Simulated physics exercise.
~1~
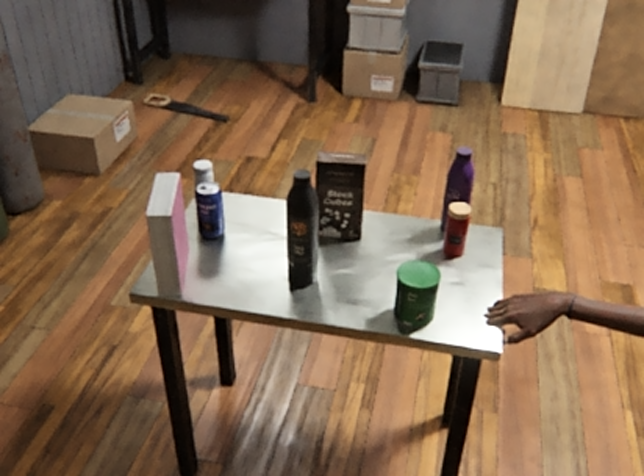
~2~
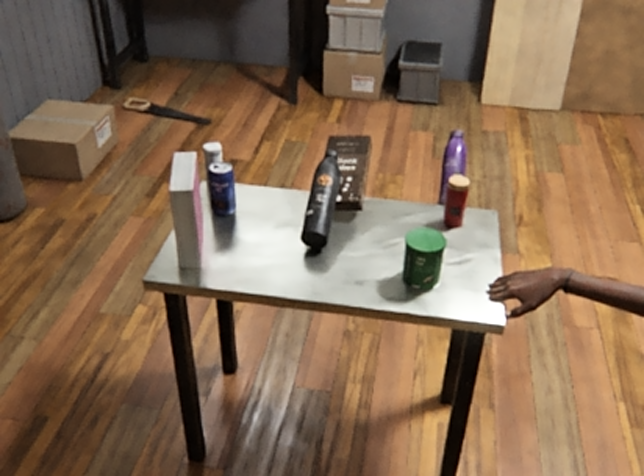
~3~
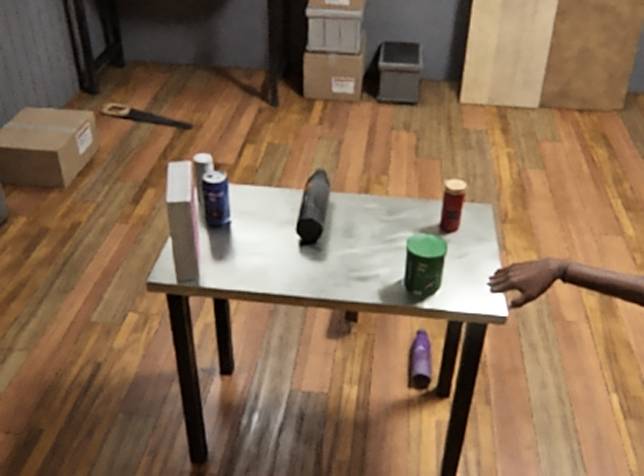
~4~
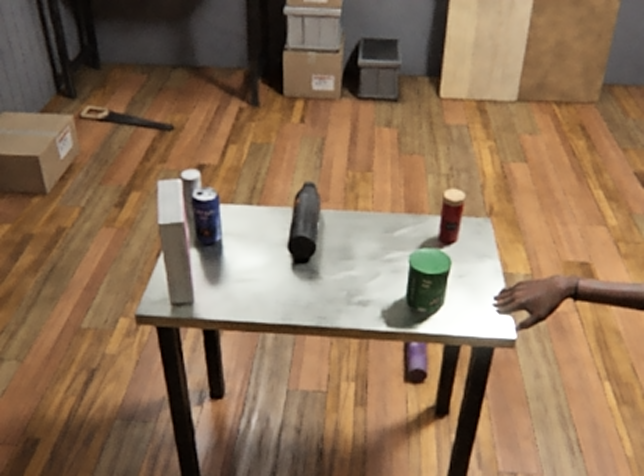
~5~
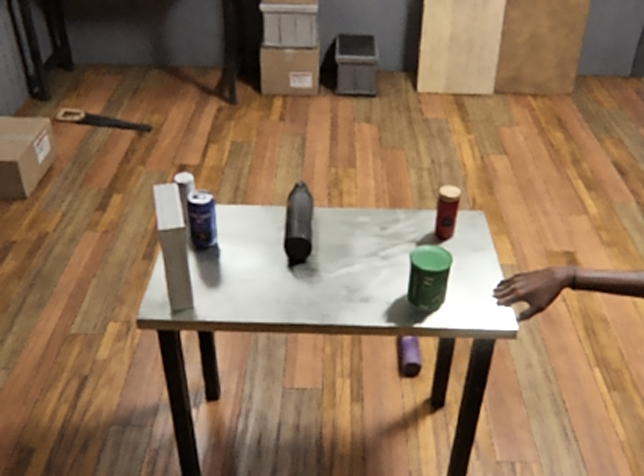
At first, a pink book, a black bottle, a dark brown packet, a purple bottle, a green tin and several smaller containers stand on a light table, with a hand at its right edge. Then the black bottle tips over, while the packet and the purple bottle lean back at the far side. Next, those two drop off the table, and the purple bottle lies on the floor beneath it. The packet passes out of sight as the view drifts slightly. By the end, the black bottle lies on the tabletop, the book, tin and smaller containers still stand, and the hand remains at the edge.
